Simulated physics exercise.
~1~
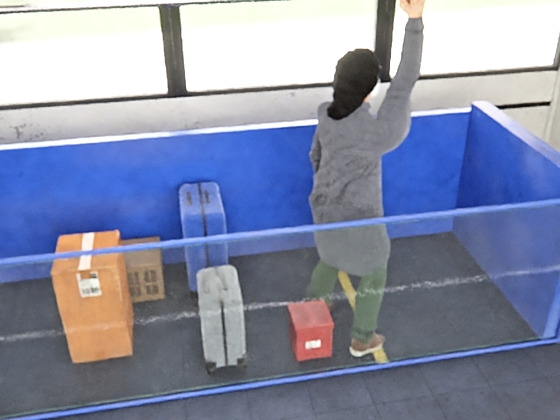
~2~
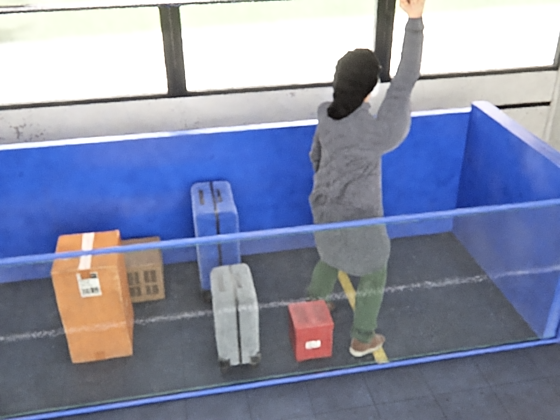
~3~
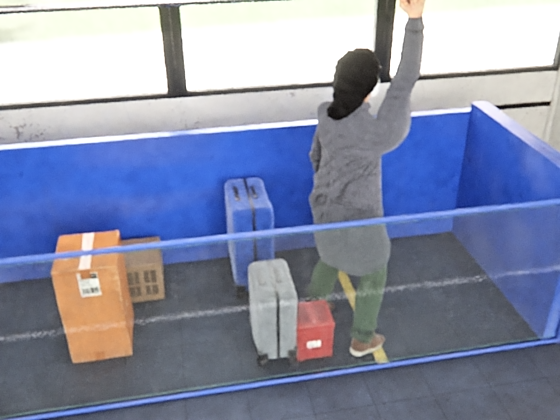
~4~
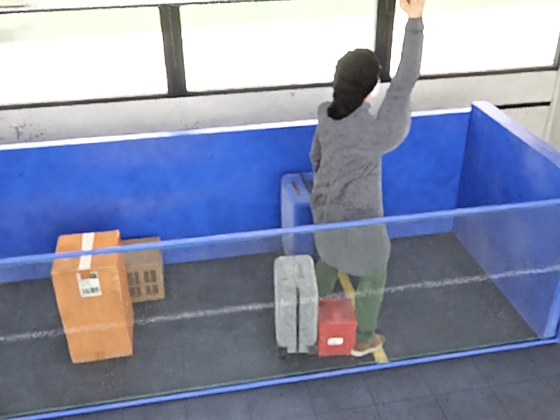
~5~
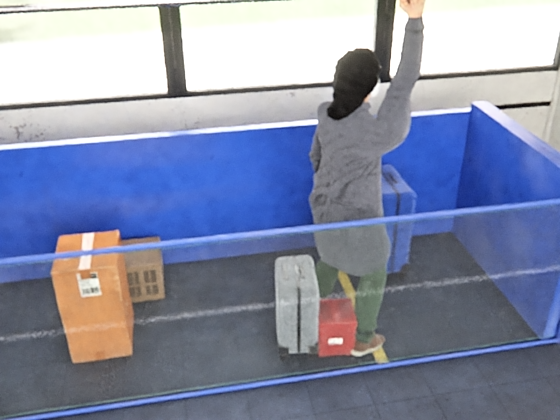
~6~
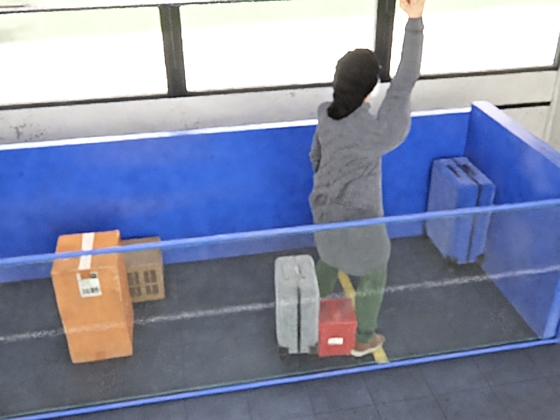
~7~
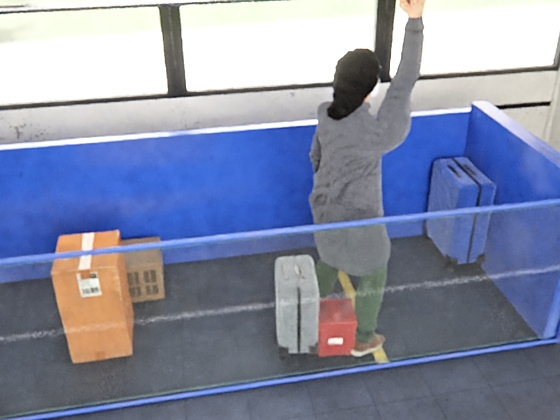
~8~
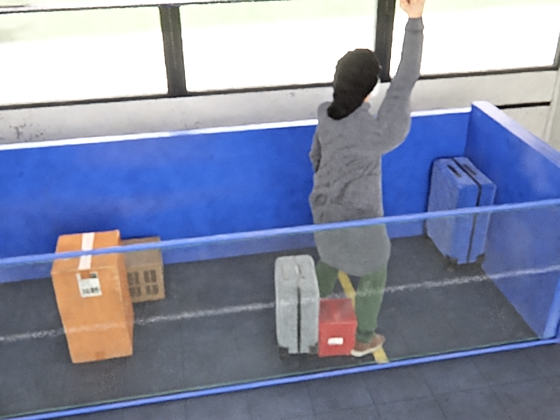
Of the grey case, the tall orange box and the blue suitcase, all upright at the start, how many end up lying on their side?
None of them do. The grey case, the tall orange box and the blue suitcase are all still upright at the end.
